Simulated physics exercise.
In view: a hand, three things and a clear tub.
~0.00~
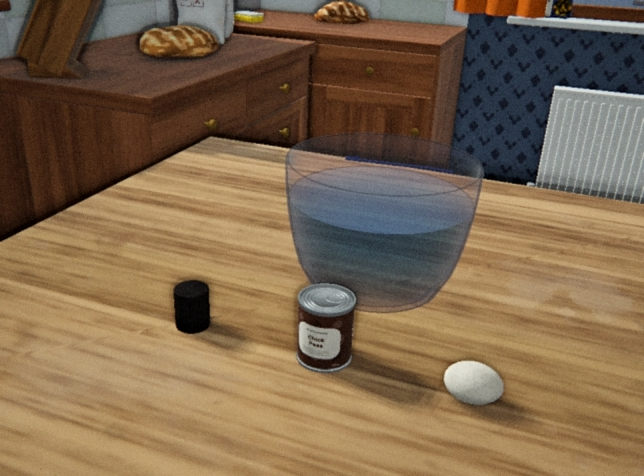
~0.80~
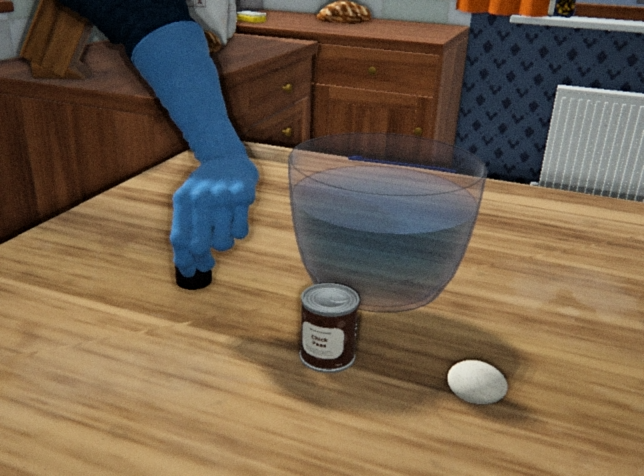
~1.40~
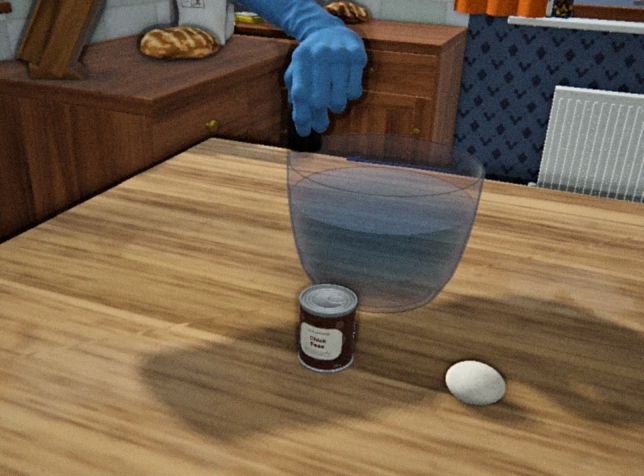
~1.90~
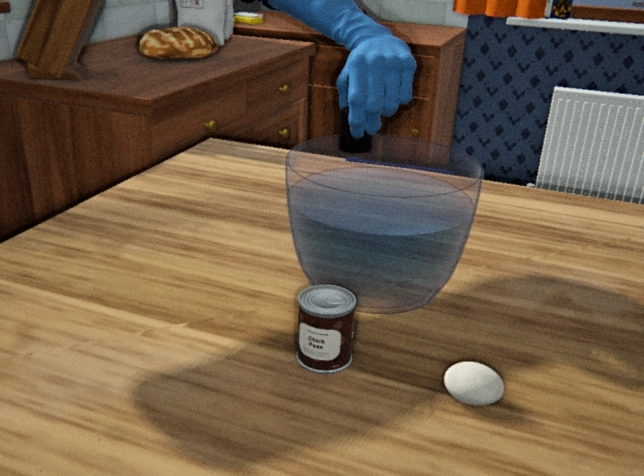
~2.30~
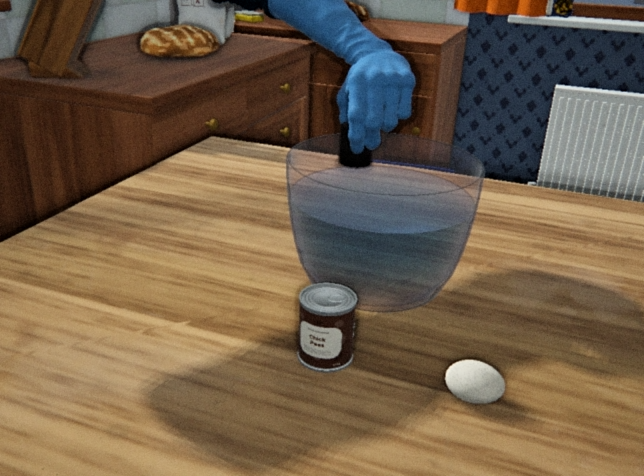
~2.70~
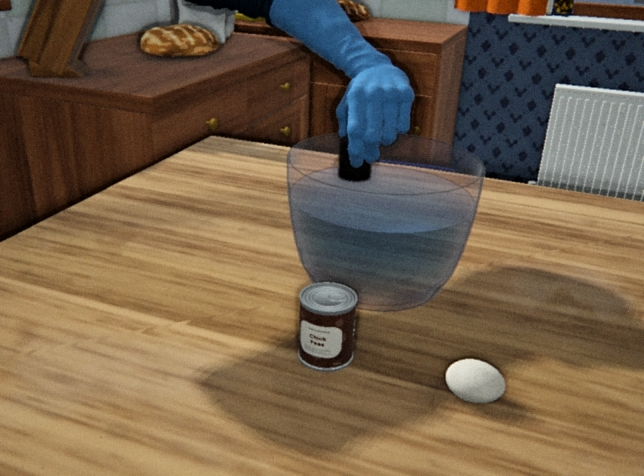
In this clip, a blue-gloved hand picks up a small black cylinder left of a food tin, an egg and a clear tub of liquid, carries it right over the tub, and lowers it to just above the surface.
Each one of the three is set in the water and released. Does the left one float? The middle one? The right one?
Okay - the left one won't stay up, the middle one won't stay up, the right one won't stay up.
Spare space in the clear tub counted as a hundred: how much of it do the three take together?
About 16 per cent.
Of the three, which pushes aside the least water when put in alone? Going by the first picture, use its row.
Result: The right-hand body.
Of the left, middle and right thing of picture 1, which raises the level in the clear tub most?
I say the central item.
By 4.0 s, the iron weight sinks.
By 8.0 s, the tin of food sinks.
By 12.0 s, the egg sinks; afloat, none of them.
